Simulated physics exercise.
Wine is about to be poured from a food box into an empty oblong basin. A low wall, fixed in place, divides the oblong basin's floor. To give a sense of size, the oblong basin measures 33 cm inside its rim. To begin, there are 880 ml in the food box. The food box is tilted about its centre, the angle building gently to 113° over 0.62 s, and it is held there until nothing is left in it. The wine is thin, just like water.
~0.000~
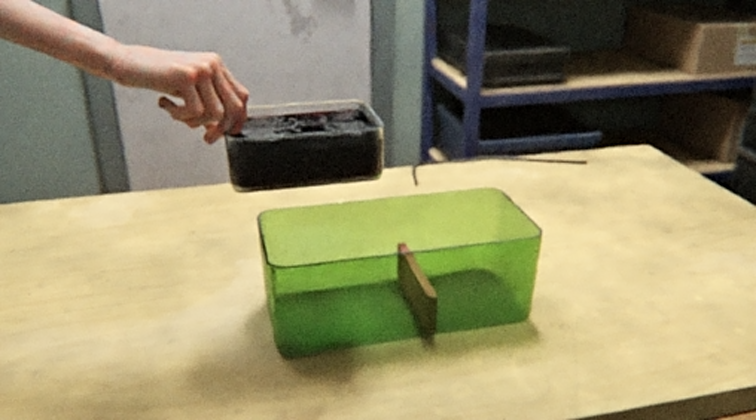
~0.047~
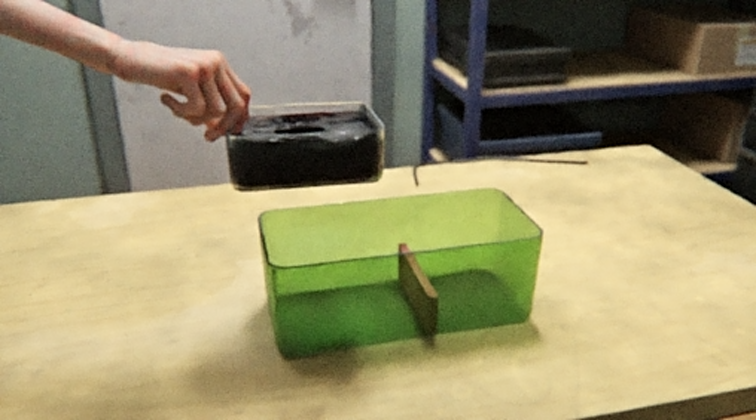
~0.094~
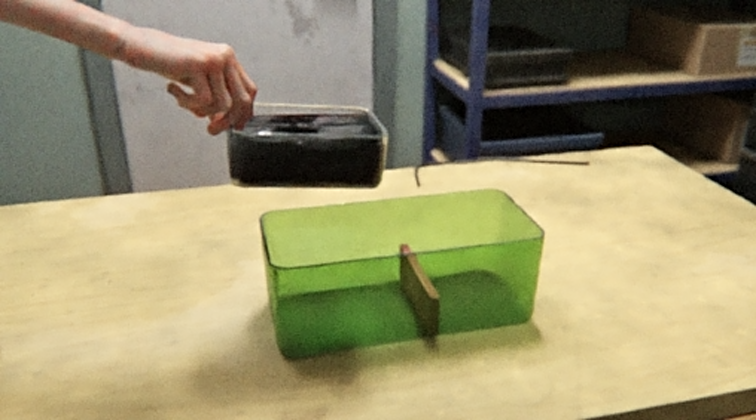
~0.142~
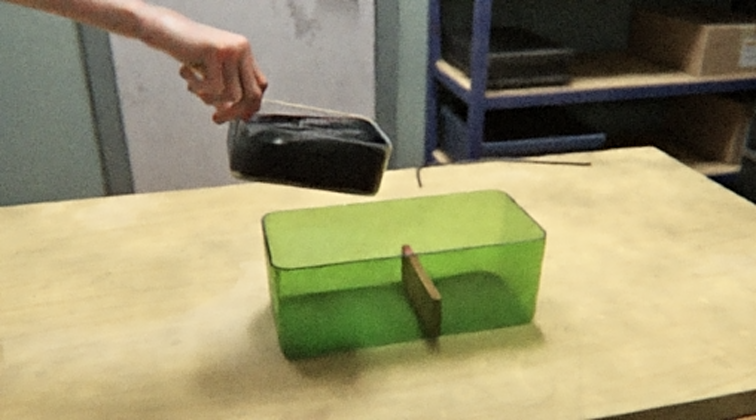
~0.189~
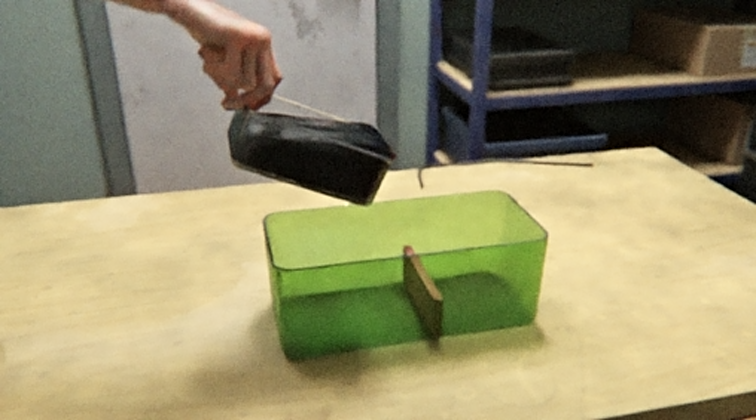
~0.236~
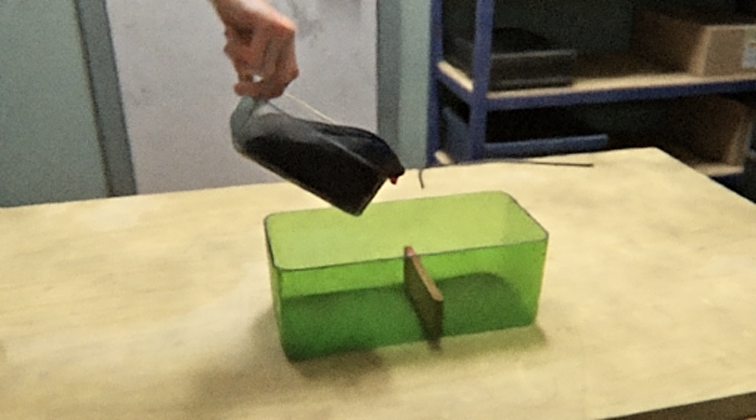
Above a wooden table, a hand tilting a clear food box of dark wine rightward over a green oblong basin with a low dividing wall.
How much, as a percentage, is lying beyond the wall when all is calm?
Around 34 per cent lies beyond the wall.
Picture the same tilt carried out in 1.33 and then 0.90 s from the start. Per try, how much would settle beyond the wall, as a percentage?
Around 60 per cent first, around 50 per cent next.
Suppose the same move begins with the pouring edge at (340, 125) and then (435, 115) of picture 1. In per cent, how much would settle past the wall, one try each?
The first try gives 10 percent and the second 65 percent.
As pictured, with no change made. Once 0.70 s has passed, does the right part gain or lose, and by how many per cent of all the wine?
The share ends bigger than before, by about 1 %.
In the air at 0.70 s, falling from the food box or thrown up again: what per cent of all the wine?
Roughly 7 %.
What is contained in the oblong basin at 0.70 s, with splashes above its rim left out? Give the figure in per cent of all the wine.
88 per cent or thereabouts.
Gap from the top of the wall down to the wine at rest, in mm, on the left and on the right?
Some 34 mm on the left and 38 mm on the right.
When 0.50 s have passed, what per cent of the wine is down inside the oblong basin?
Some 72 per cent.
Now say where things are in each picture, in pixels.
In the first picture, it leans 0°; its right rim is at (374, 115); the wine meets the walls at (227, 130) and (371, 120); the oblong basin's rim runs from (262, 239) to (521, 211); the wall's top is at (416, 269).
In the second picture, it leans 2°; its right rim is at (375, 117); the wine meets the walls at (228, 130) and (371, 122).
In the third picture, it leans 6°; its right rim is at (378, 123); the wine meets the walls at (231, 129) and (375, 125).
In the fourth picture, it leans 14°; its right rim is at (381, 134); the wine meets the walls at (234, 126) and (379, 129).
In the fifth picture, it leans 24°; its right rim is at (383, 147); the wine meets the walls at (235, 125) and (378, 140); 4 per cent is over the edge.
In the sixth picture, it leans 36°; its right rim is at (380, 162); the wine meets the walls at (234, 122) and (361, 144); 11 per cent is over the edge.
After 0.50 s the tilt is 103° and 8 per cent is still to pour, 39 is left of the wall and 34 right of it.
After 0.70 s the tilt is 113° and 1 per cent is still to pour, 56 is left of the wall and 33 right of it.
After 0.90 s the tilt is 113° and 0 per cent is still to pour, 59 is left of the wall and 34 right of it.
After 1.12 s the tilt is 113° and 0 per cent is still to pour, 60 is left of the wall and 34 right of it.
In the end 60 per cent lies left of the wall, 34 right of it and 6 outside.
